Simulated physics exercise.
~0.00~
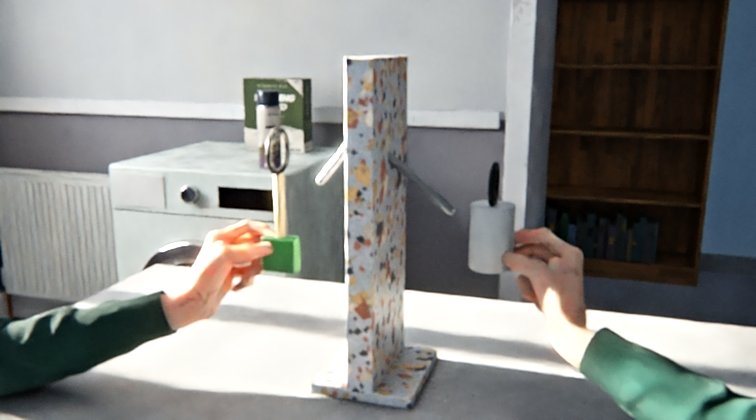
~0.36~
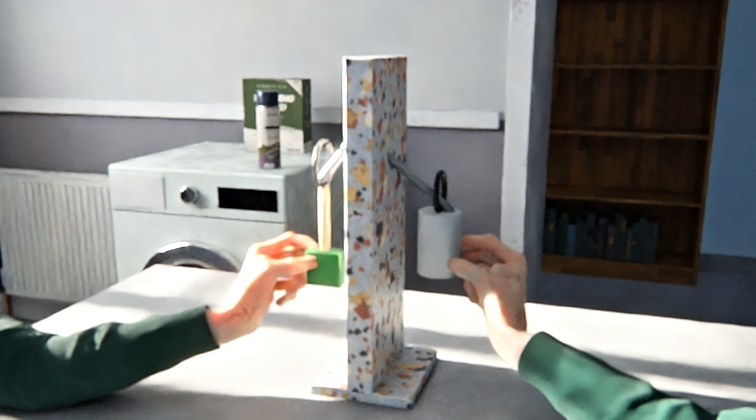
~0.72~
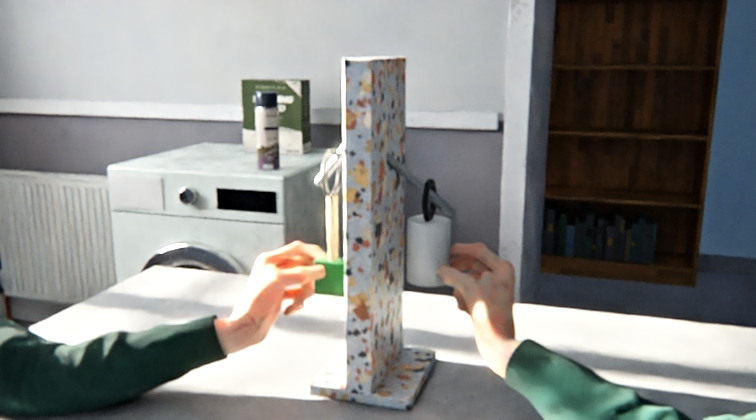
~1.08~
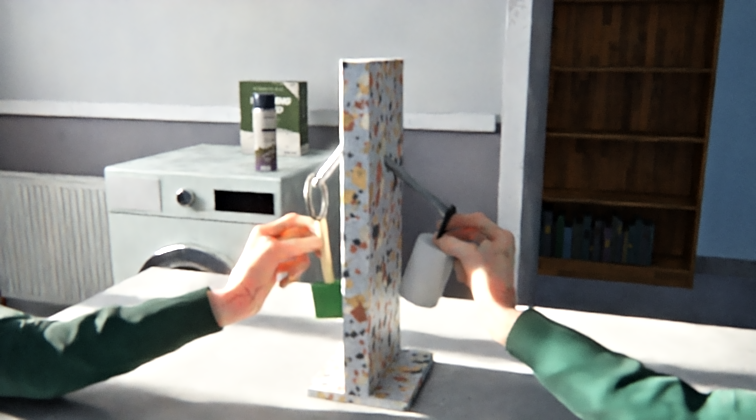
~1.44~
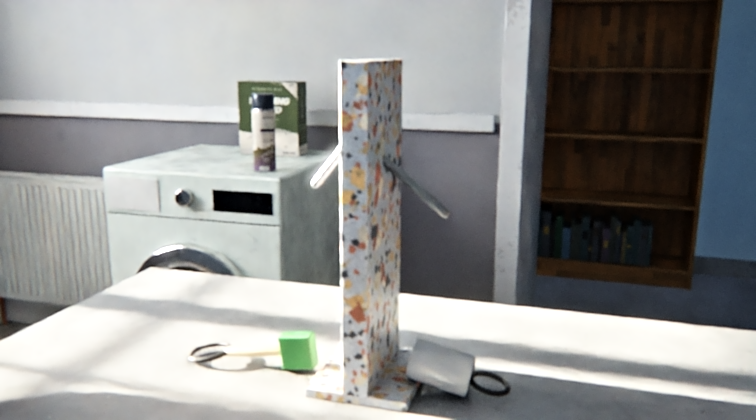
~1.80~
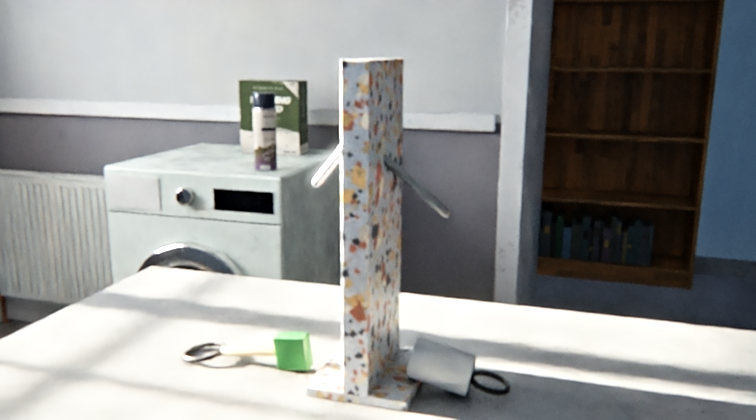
On a sunlit table, two hands brought a green brush and a white lantern in to the downward-slanting pegs on either side of a speckled stand and let go, but both slipped off and ended up lying on the tabletop beside its base.
